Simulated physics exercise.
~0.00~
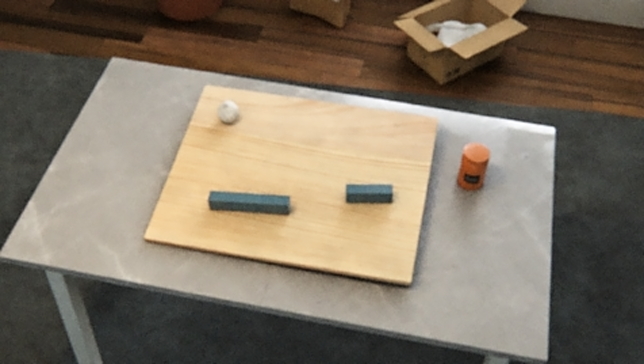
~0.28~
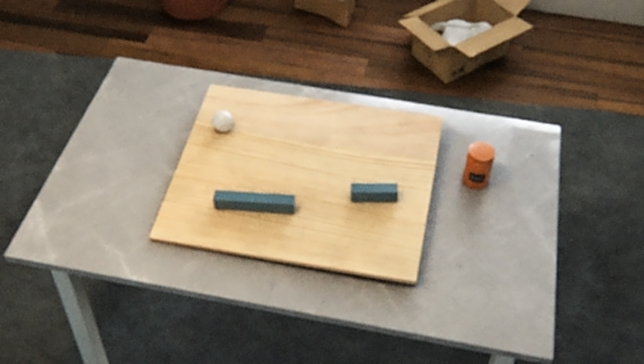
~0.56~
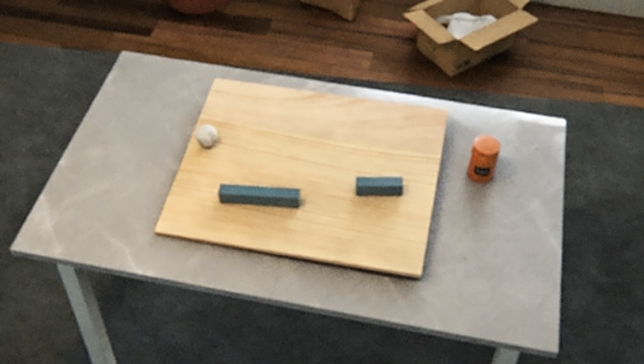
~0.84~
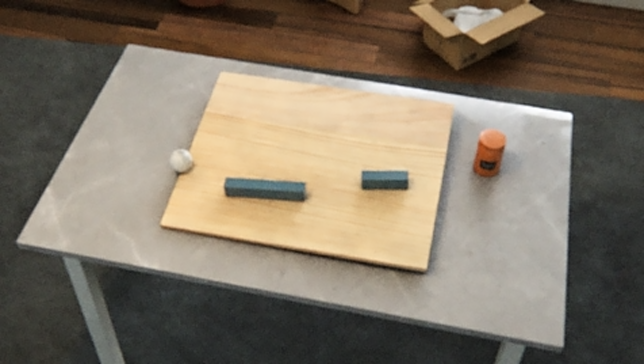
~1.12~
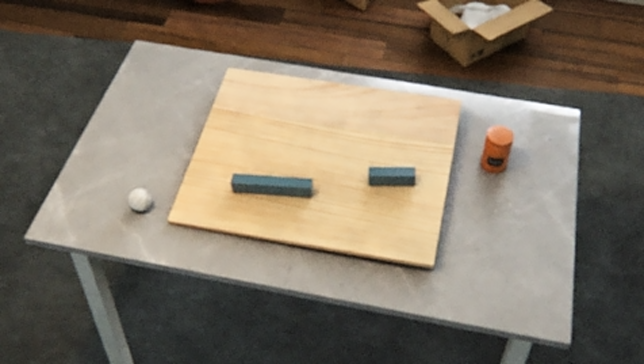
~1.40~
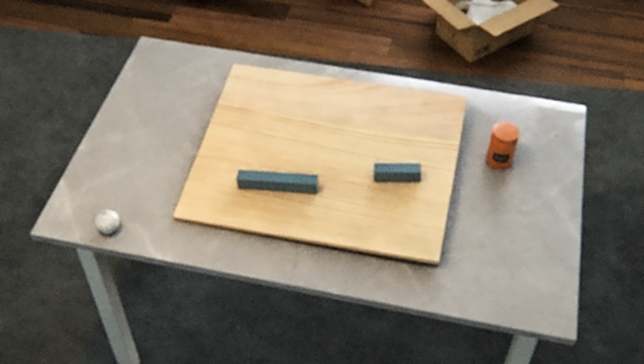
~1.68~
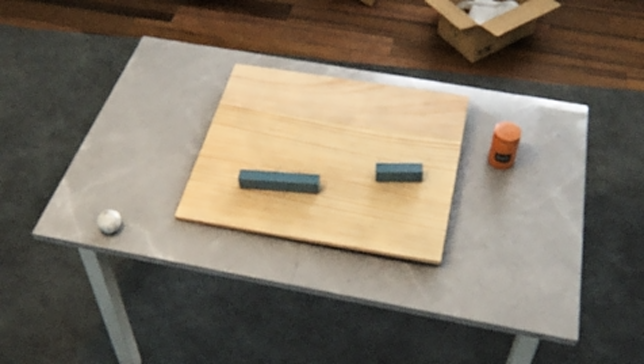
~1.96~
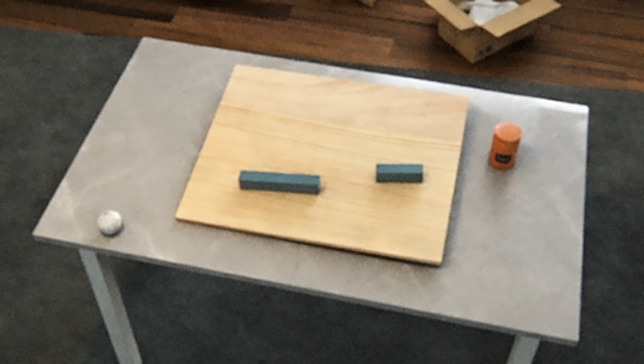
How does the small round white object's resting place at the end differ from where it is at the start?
At the start it is on the wooden board, near the far left corner. By the end it is off the board, resting on the grey tabletop near the table's front left corner.
